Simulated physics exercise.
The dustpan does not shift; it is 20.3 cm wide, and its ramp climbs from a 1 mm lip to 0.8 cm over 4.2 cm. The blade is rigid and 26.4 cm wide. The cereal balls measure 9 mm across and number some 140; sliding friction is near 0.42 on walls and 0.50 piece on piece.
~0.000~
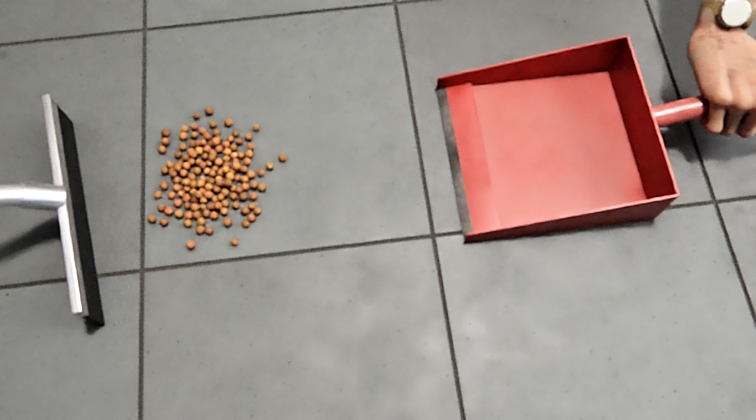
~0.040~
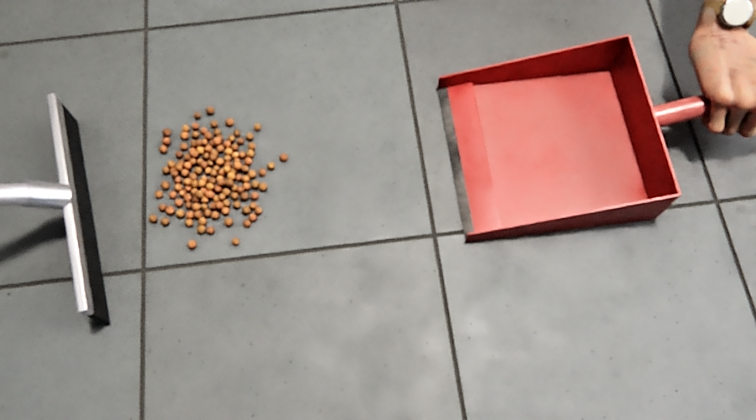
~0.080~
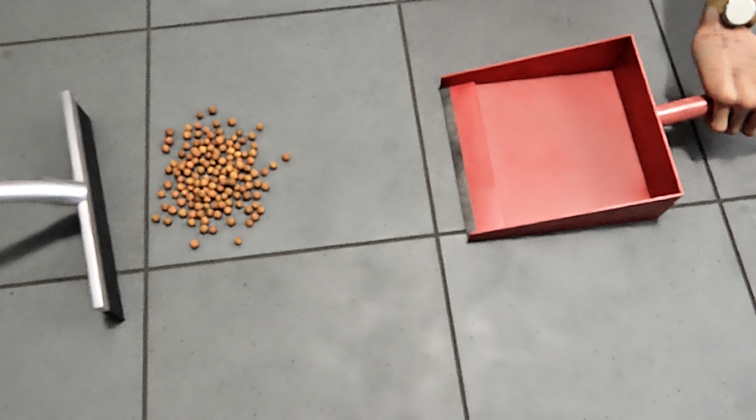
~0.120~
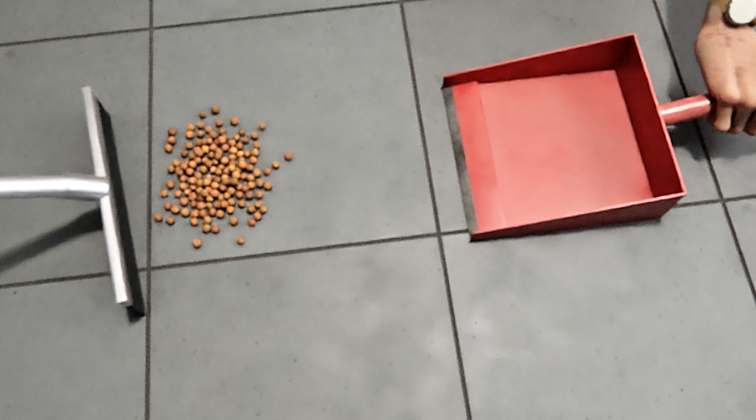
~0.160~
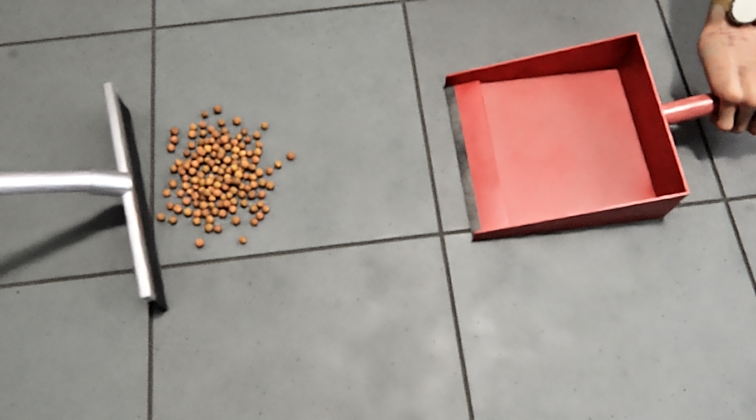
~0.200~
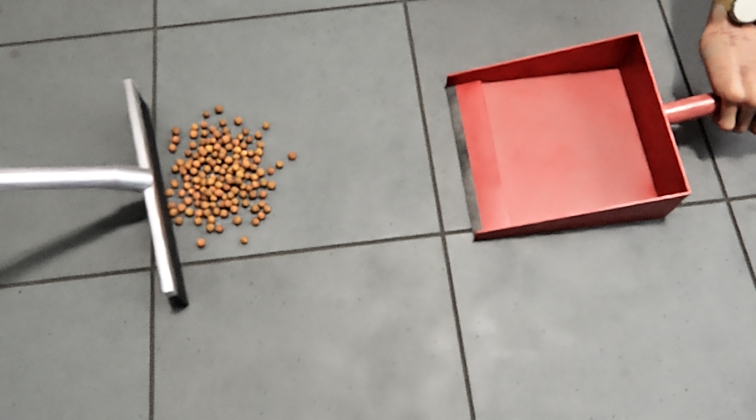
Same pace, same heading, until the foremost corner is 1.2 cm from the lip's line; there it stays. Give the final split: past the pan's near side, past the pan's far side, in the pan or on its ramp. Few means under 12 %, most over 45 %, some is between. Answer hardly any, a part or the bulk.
Near side hardly any, far side a part, pan a part.
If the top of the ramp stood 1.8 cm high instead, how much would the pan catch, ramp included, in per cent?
In that case some 20 per cent.
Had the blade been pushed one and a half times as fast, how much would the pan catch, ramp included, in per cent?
It would be near 30 per cent.
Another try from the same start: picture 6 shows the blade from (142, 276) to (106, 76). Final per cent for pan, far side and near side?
Pan 5, far 60, near 0.
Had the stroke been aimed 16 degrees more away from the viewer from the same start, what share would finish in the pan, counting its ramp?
It would be near 15 per cent.
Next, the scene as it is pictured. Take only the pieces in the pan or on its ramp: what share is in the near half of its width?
About 20 per cent.
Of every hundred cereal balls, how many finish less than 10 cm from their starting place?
About 0 per cent.
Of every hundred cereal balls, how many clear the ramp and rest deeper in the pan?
Some 5 per cent.
Then, at 0.49 s, middle of the blade 20 cm from the lip; 0 % over the lip, far side 10 %, near side 0 %.
Then, at 0.68 s, middle of the blade 10 cm from the lip; 0 % over the lip, far side 20 %, near side 0 %.
After 0.99 s, middle of the blade 4 cm from the lip; 25 % over the lip, far side 25 %, near side 0 %.
At rest (1.6 s), near side 0 %, far side 25 %, pan 25 %, in front of the lip or behind the blade 50 %.
